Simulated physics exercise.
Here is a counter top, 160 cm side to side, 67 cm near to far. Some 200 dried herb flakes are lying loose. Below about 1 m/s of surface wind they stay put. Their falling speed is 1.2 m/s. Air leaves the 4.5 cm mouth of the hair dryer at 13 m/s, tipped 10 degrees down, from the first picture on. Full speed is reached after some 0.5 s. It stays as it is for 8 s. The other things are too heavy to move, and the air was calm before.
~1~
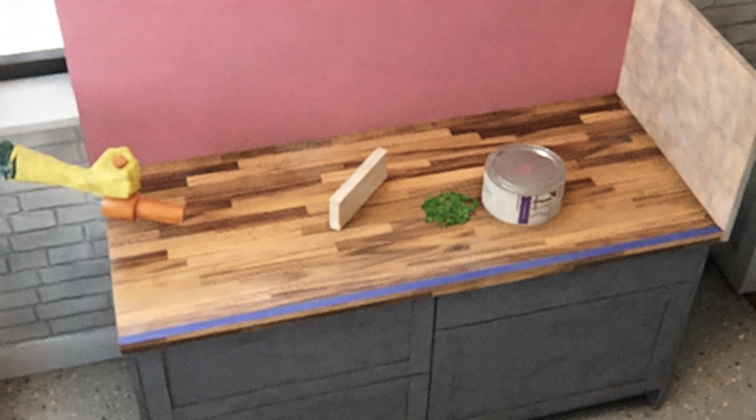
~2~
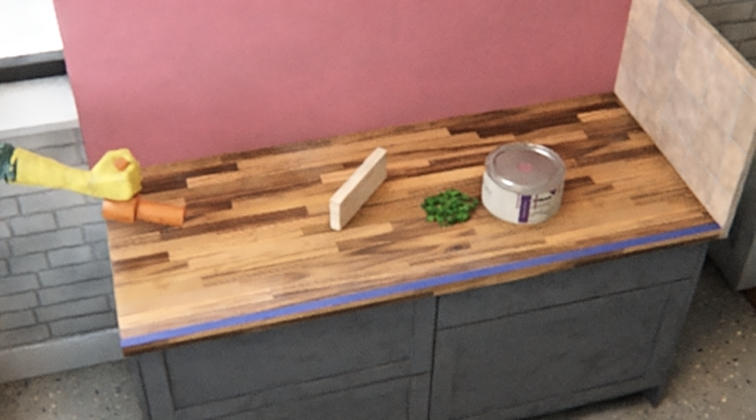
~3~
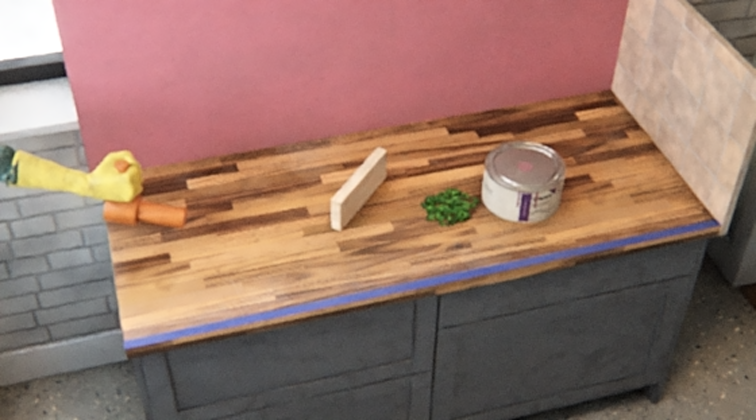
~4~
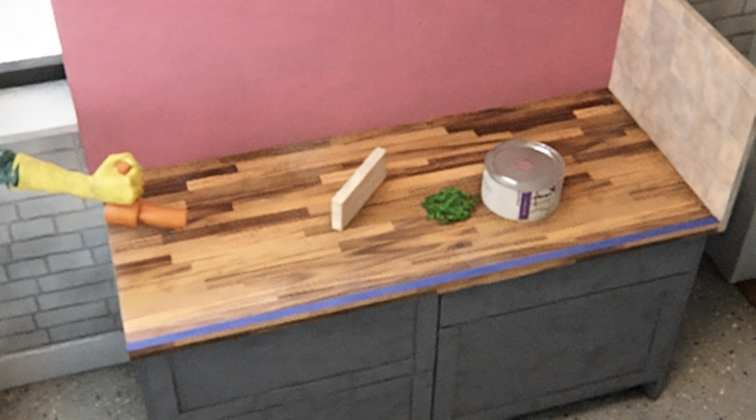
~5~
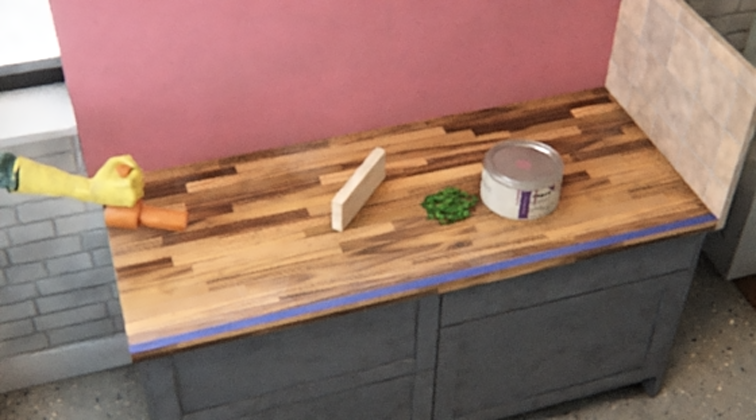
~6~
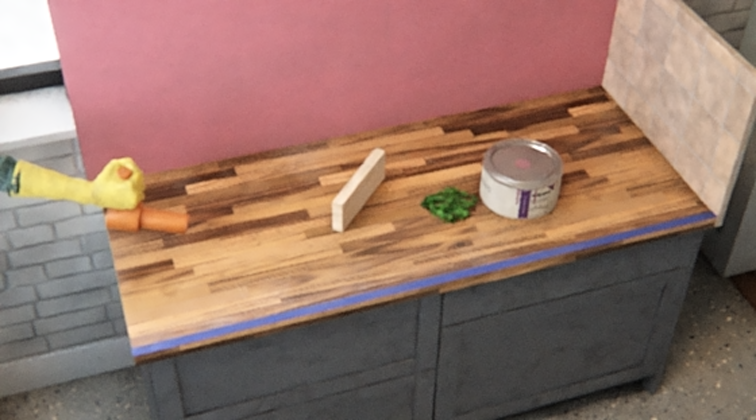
At the start, a yellow-gloved hand is at an orange blower at the left of a wooden counter top, with an upright board, loose green herb flakes and a large tin to its right. The view then shifts very slightly, while the hand, flakes, board and tin all stay still throughout.
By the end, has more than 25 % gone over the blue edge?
Answer: No.
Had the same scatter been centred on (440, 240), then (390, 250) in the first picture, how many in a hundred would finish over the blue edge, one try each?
In that order: 60 %, 80 %.
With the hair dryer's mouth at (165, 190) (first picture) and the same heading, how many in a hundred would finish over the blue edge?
In that case some 2 per cent.
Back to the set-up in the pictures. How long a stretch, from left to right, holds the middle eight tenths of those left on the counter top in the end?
About 30 cm.
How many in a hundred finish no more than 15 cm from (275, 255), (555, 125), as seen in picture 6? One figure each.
In turn about 0 %, 30 %.
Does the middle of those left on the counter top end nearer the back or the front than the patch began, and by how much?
To the back, by about 20 cm.
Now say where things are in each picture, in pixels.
The middle of the dried herb flakes is near (448, 207), none has stirred yet and the mouth of the hair dryer is at (183, 216), in the first picture.
The middle of the dried herb flakes is near (446, 208), none has stirred yet and the blue edge is centred on (442, 284), in the second picture.
The middle of the dried herb flakes is near (447, 207), none has stirred yet, the top of a large tin is at (525, 166) and the top of a board is at (360, 174), in the third picture.
The middle of the dried herb flakes is near (447, 206) and none has stirred yet, in the fourth picture.
The middle of the dried herb flakes is near (446, 206) and none has stirred yet, in the fifth picture.
The middle of the dried herb flakes is near (450, 203) and none has stirred yet, in the sixth picture.
Then, 1.2 s after the last picture the count stands so, 2 % are over the blue edge; the middle of those still in play is near (477, 171).
Then, 2.1 s after the last picture the count stands so, 3 % are over the blue edge; the middle of those still in play is near (489, 160).
Then, 4.0 s after the last picture the count stands so, 5 % are over the blue edge; the middle of those still in play is near (498, 151).
Then, 7.6 s after the last picture, at the end, 8 % are over the blue edge; the middle of those still in play is near (496, 145).
